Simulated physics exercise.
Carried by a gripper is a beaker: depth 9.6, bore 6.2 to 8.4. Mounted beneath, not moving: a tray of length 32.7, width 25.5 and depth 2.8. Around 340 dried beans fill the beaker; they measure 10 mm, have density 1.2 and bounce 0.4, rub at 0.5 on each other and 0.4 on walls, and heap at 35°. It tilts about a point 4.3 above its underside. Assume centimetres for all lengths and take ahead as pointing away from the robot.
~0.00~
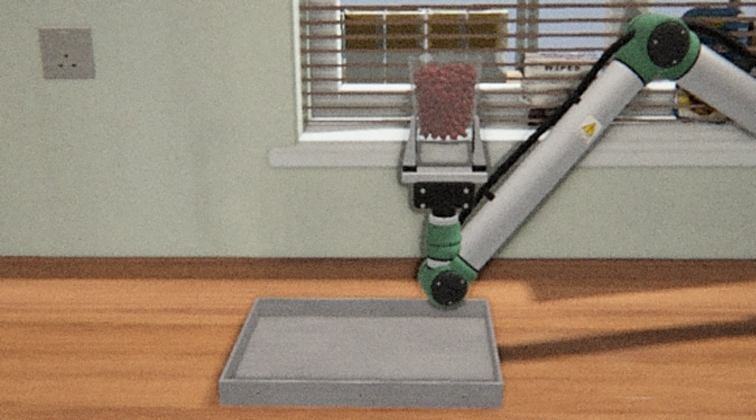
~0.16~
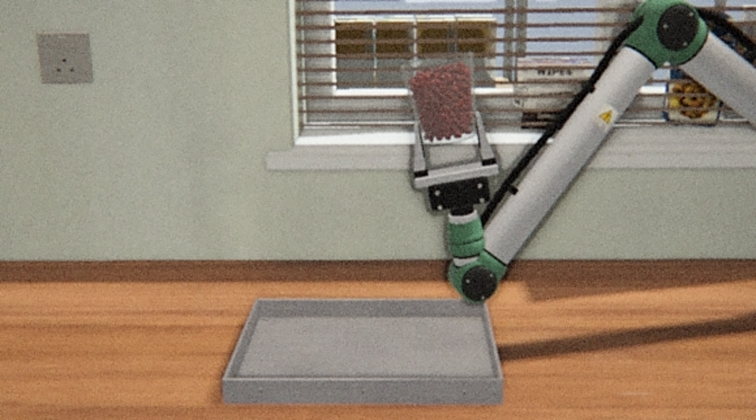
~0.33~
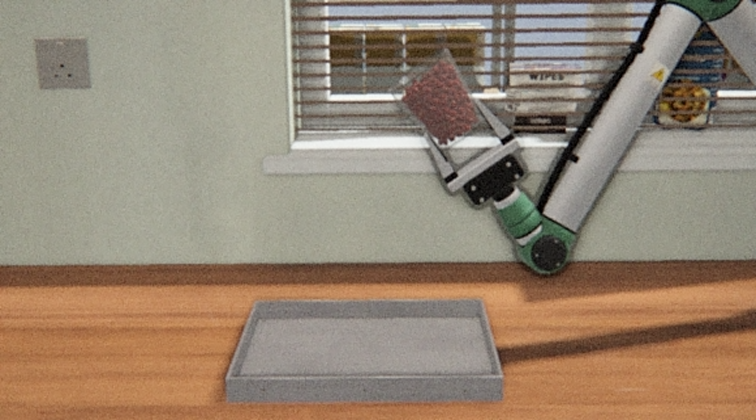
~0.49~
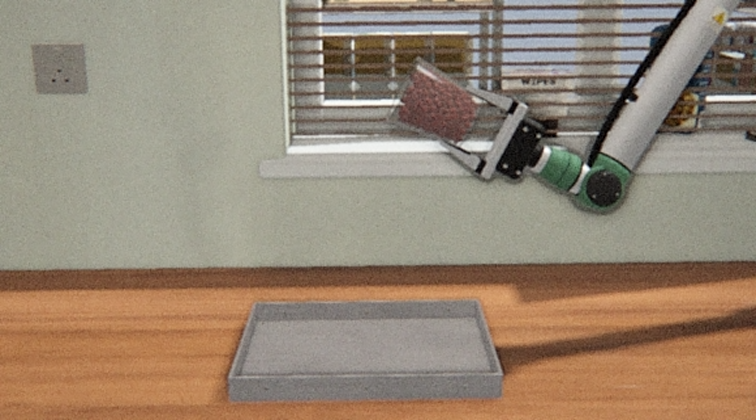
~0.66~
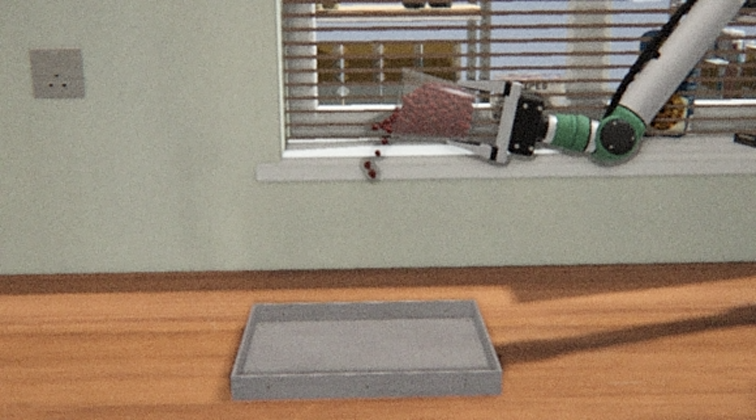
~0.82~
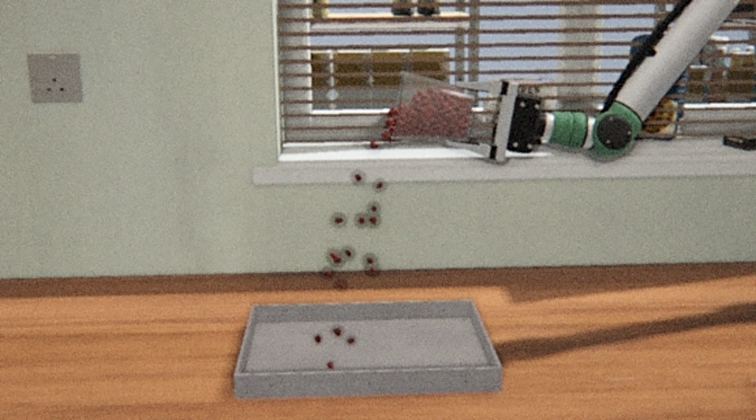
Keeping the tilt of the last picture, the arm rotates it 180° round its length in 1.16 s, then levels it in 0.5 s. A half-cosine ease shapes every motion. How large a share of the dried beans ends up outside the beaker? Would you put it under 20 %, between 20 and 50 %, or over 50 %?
I would put it between 20 and 50 %.
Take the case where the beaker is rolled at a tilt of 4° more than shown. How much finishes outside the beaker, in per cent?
It comes to around 45 percent.
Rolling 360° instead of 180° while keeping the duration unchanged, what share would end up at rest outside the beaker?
45 %.
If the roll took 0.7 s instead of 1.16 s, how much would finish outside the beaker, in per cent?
Estimated share: Close to 30 %.
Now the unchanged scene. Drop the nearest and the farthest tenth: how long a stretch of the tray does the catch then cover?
That stretch is around 16 cm long.
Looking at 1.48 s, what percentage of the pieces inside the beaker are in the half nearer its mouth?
Around 45 percent.
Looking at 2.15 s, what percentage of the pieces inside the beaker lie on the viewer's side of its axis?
About 60 %.
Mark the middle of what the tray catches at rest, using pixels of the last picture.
Around (335, 352).
By 1.48 s, tipped 81°, highest piece 37 above the table; 281 in the beaker, 40 in the tray, 14 in flight or on a rim.
By 2.15 s, tipped 60°, highest piece 36 above the table; 226 in the beaker, 103 in the tray, 6 in flight or on a rim.
By 2.68 s, upright, highest piece 39 above the table; 226 in the beaker, 109 in the tray.
By 3.38 s, upright, highest piece 39 above the table; 226 in the beaker, 109 in the tray.
Final count, 226 in the beaker, 109 in the tray. That is 33 % outside the beaker.
